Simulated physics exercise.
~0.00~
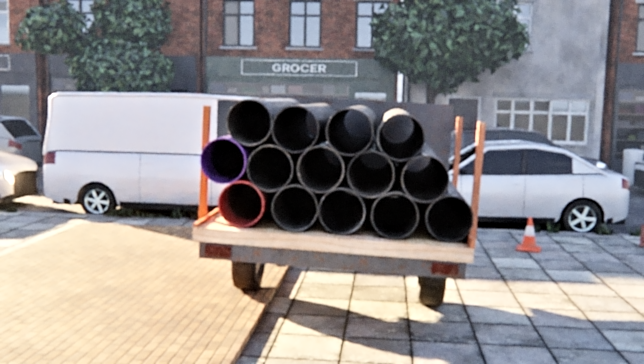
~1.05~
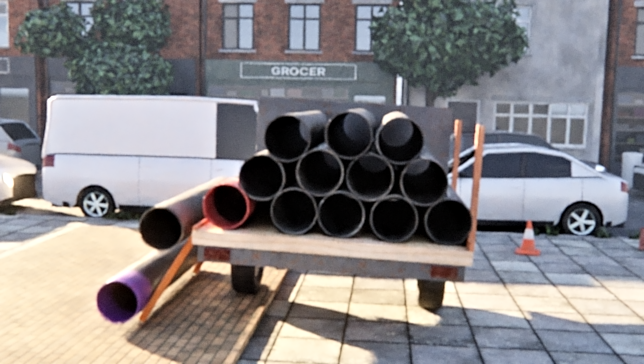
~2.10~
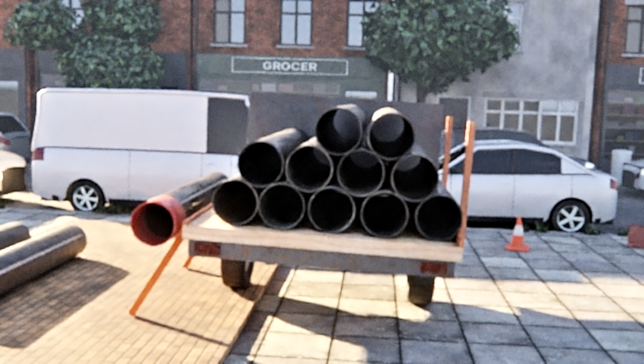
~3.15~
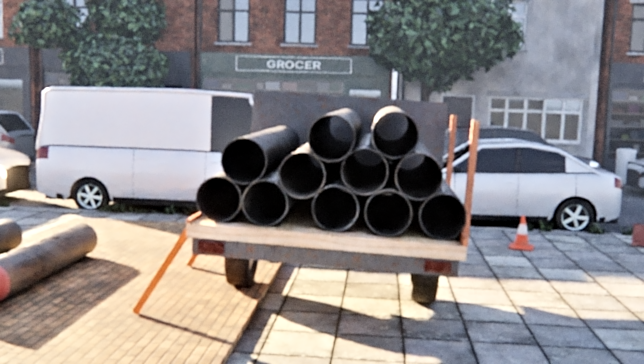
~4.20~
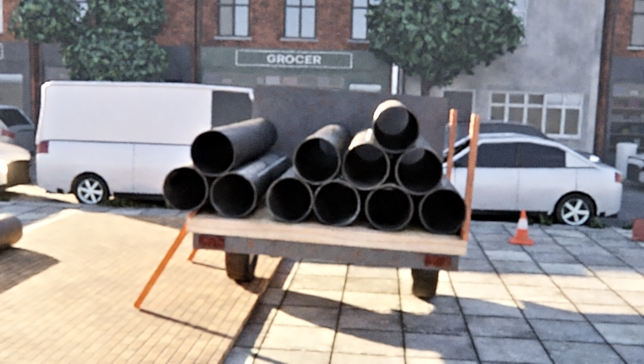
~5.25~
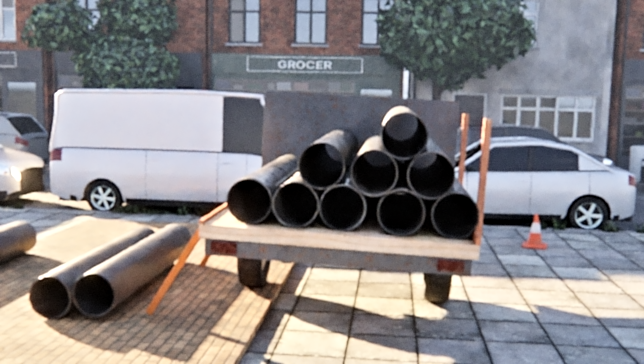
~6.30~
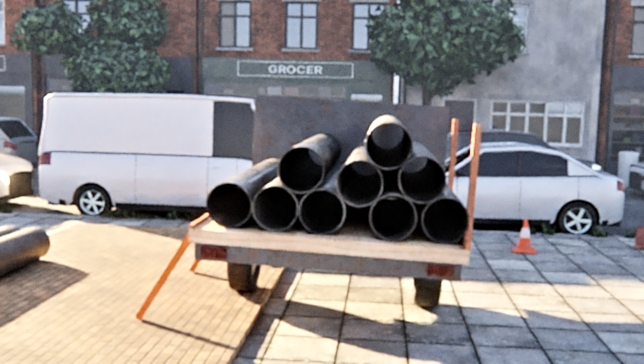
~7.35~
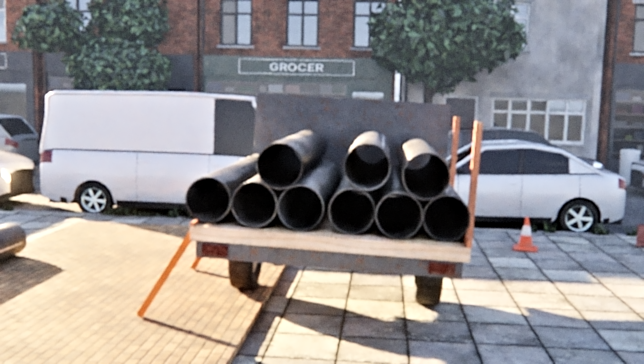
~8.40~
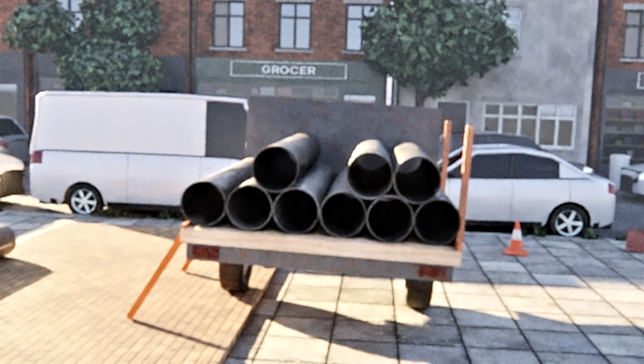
At first, a stack of dark plastic pipes, with a purple one and a red one at its left edge, sits on a parked trailer in front of a grocer's shop. The left posts swing down, and the purple pipe drops off that side while a black one and the red one roll after it. The red pipe tips over the edge and rolls away left across the paving. The remaining pile slumps, and two more black pipes spill down beside the trailer. The rest shift and settle into a low stack, still on the deck.
